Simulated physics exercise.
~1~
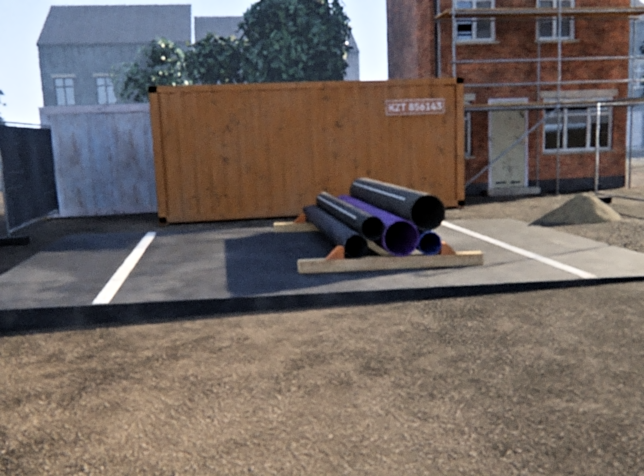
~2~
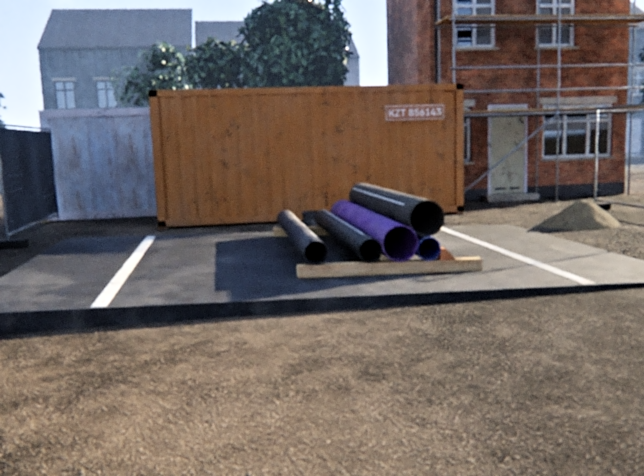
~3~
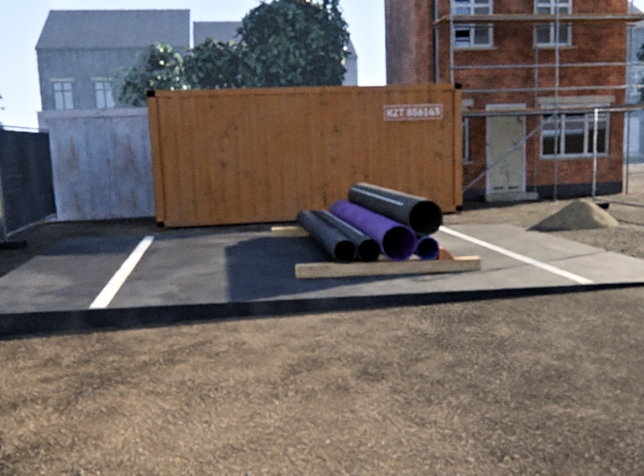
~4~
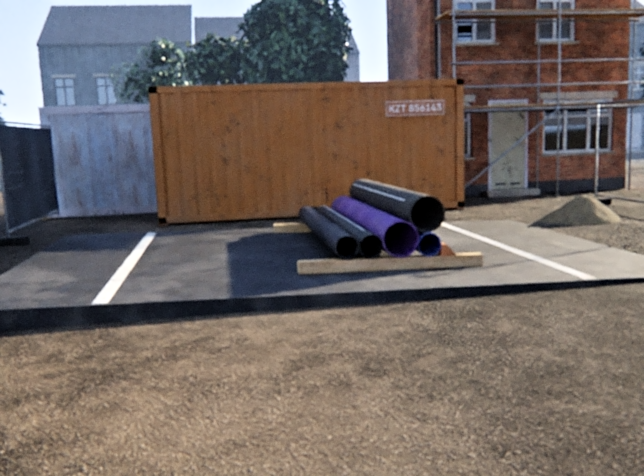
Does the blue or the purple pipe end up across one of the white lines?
No, neither of them crosses a line. Both the blue and the purple pipe stay on the bearers between the white lines.
A dark pipe at the left of a small stack rolls out to the left once the orange chock on that side is gone. The stack of five hollow pipes, one of them purple and a small one blue, sits on wooden bearers on asphalt in front of an orange container. The dark pipe opens a gap beside its neighbour, then rolls back to the right and closes it. The purple and blue pipes hold their places, with a large dark pipe still resting above them. At the end all five lie together on the bearers, between the white lines.
